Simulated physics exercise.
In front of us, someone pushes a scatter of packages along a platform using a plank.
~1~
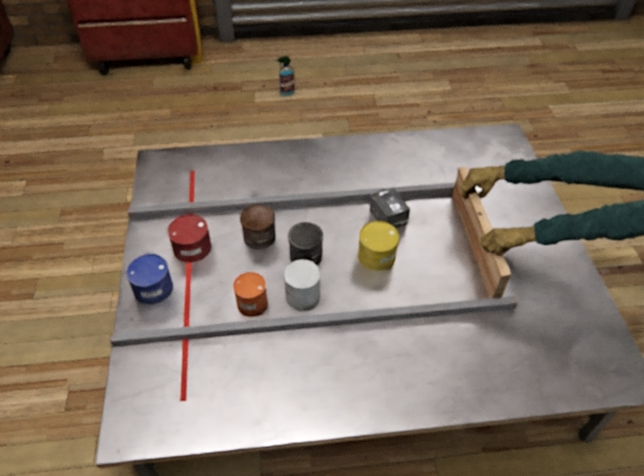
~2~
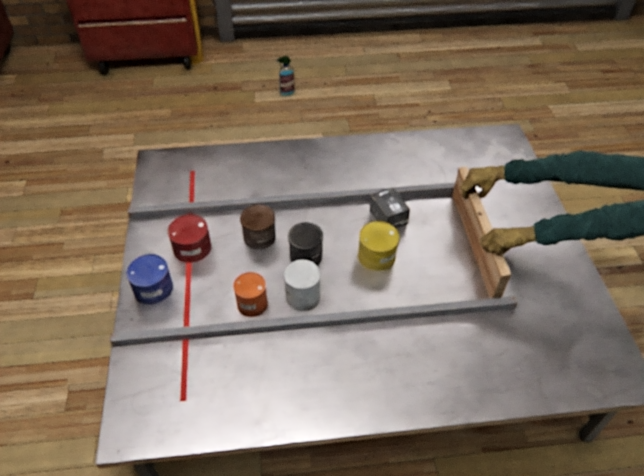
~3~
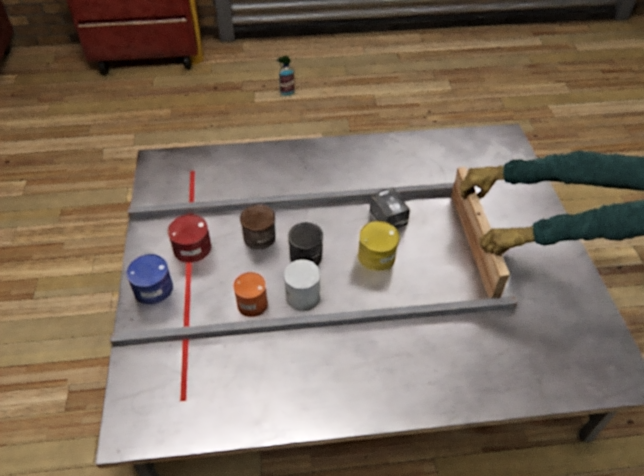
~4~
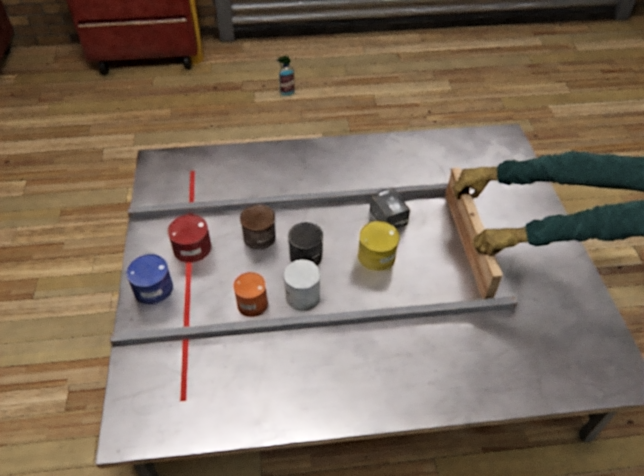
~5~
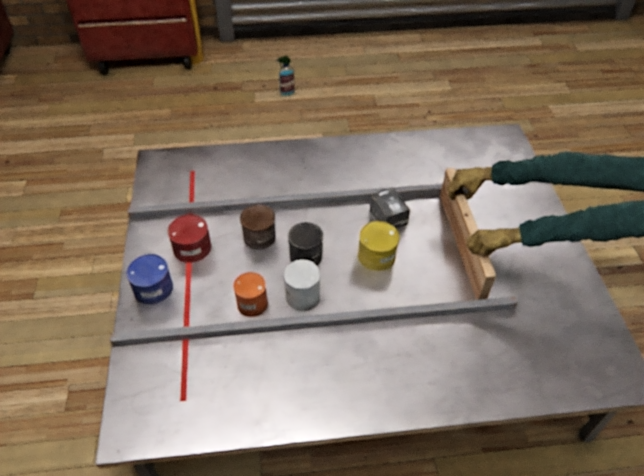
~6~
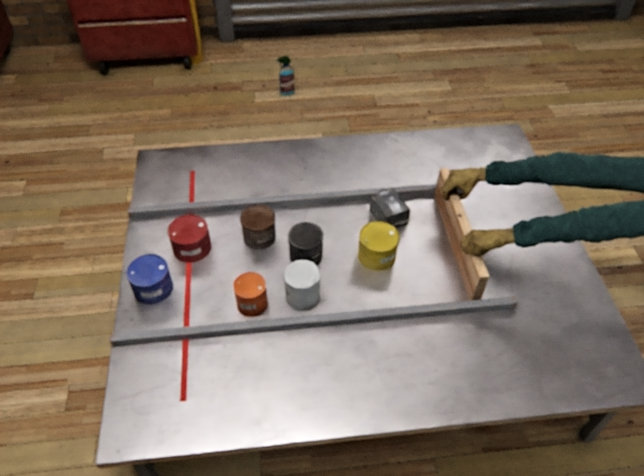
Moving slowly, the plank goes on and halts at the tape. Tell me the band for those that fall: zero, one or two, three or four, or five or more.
Only one or two are pushed off.
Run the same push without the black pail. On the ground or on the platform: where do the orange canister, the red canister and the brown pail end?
The orange canister keeps its place; the red canister is gone; and the brown pail keeps its place.
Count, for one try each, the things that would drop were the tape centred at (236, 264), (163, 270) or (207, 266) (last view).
Counts per try, in order: 0 / 5 / 0.
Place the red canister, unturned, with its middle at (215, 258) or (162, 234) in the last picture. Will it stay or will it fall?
It topples off, then topples off.
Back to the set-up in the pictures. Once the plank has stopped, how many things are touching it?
My count gives 3.
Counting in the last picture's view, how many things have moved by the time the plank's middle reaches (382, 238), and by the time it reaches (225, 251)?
Answer - first 2, then 7.
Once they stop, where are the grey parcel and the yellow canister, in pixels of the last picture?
You'll see the grey parcel at (175, 224), with the yellow canister at (166, 266).
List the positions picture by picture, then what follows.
The first picture shows blue canister (150, 279); red canister (190, 238); orange canister (251, 294); plank (479, 230); tape (189, 268).
The second picture shows red canister (190, 239); brown pail (259, 227).
The third picture shows orange canister (251, 295); black pail (306, 246).
The fourth picture shows blue canister (150, 279); yellow canister (378, 246).
The fifth picture shows red canister (190, 239); grey parcel (389, 210).
The sixth picture shows blue canister (150, 279); red canister (190, 239); orange canister (251, 295); plank (459, 232); tape (189, 268).
Soon after, none off yet; blue canister at rest near (150, 279); red canister at rest near (190, 239); orange canister at rest near (251, 295).
In the end, the number that fall off is one or two; gone, red canister.
